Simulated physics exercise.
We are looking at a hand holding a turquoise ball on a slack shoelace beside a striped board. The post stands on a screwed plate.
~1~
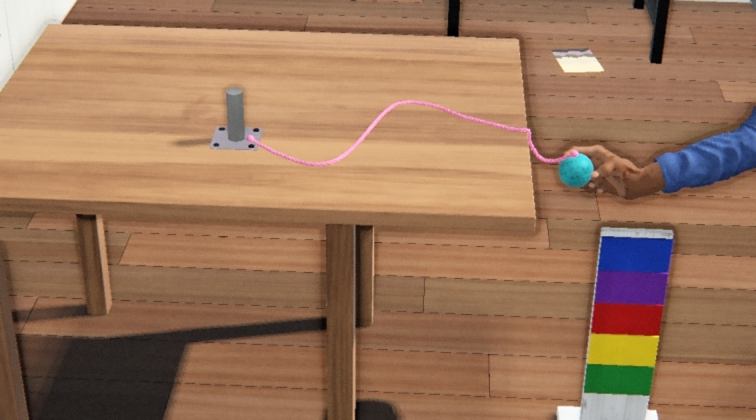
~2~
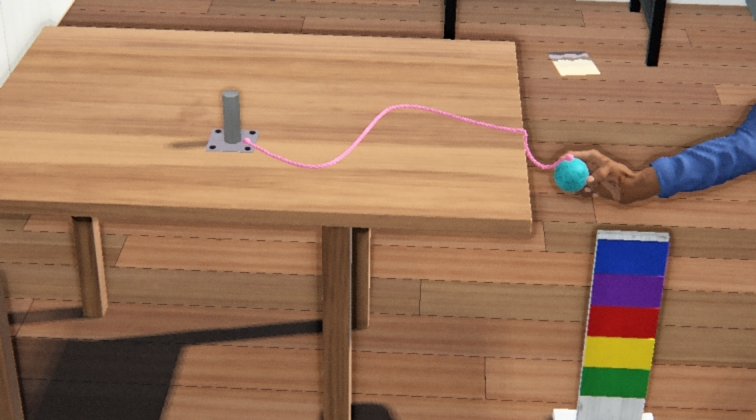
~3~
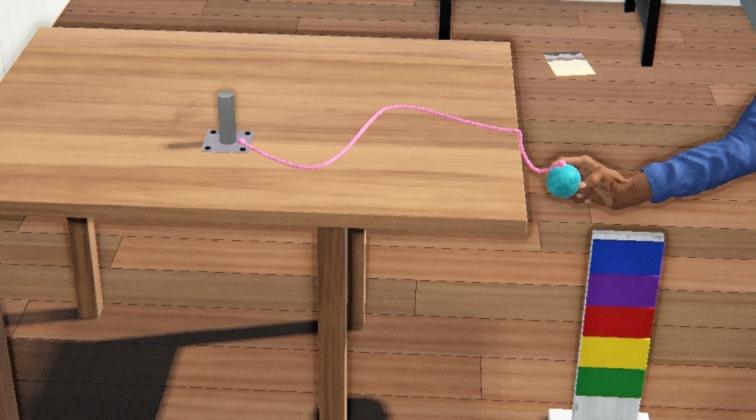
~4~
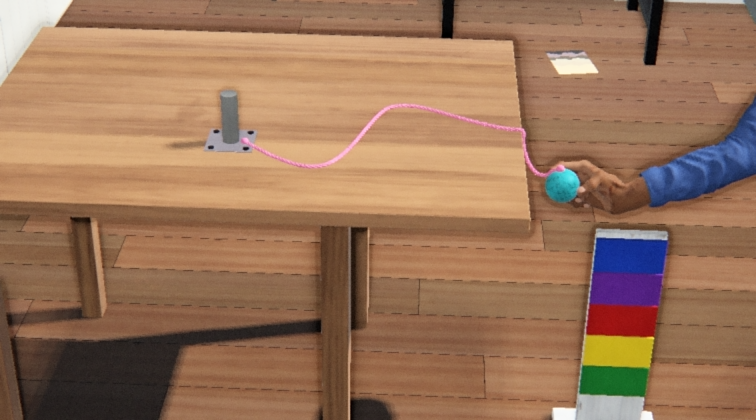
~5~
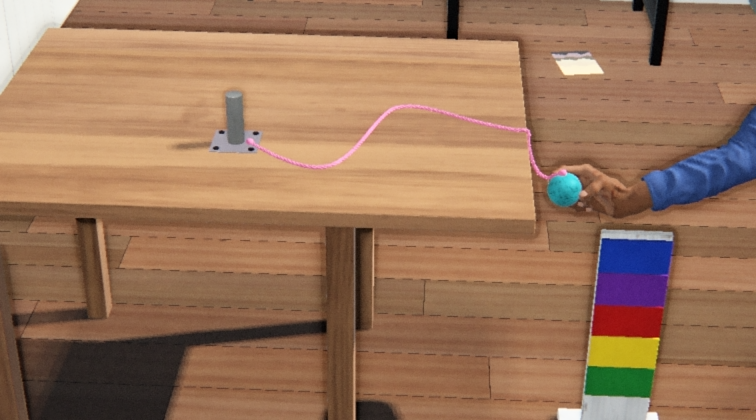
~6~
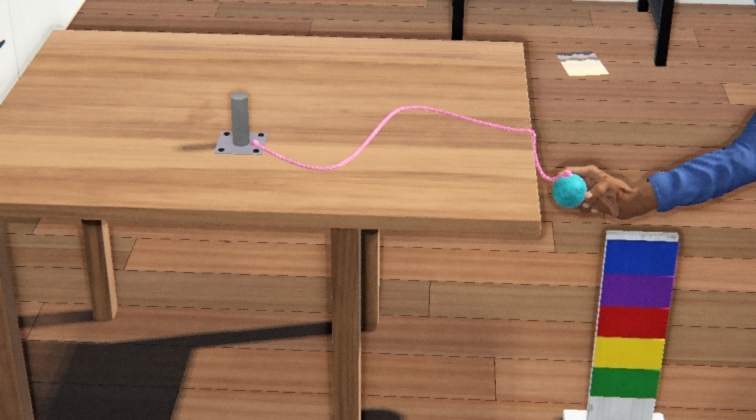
A hand in a blue sleeve holds a turquoise ball just past the right edge of a wooden table, seen from slightly above in a wood-floored room. A slack pink cord curves across the tabletop from a grey post on a screwed plate to the ball, above a board striped blue, purple, red, yellow and green. The hand lowers the ball slightly while the view sways gently sideways.
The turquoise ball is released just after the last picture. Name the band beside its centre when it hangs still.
Its middle rests at the red band.
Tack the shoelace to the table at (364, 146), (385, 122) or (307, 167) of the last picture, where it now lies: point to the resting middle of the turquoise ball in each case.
Try by try, around (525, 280), (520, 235) and (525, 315).
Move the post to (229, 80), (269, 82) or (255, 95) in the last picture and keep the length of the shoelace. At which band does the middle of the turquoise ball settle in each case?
It would be purple; red; red.
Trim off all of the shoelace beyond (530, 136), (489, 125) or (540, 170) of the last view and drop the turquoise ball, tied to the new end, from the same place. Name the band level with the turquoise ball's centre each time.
Taking them in turn: Blue; no band; purple.
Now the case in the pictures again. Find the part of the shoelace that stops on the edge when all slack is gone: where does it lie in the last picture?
Near (431, 110).
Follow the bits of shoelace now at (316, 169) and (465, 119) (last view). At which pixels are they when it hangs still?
The first at (338, 144), the second at (532, 188).
Soon after, ball near (555, 313); level with red.
After that, ball near (495, 306); level with red.
And then, ball near (532, 325); level with red.
In the end, ball near (523, 326); level with red. The red one.
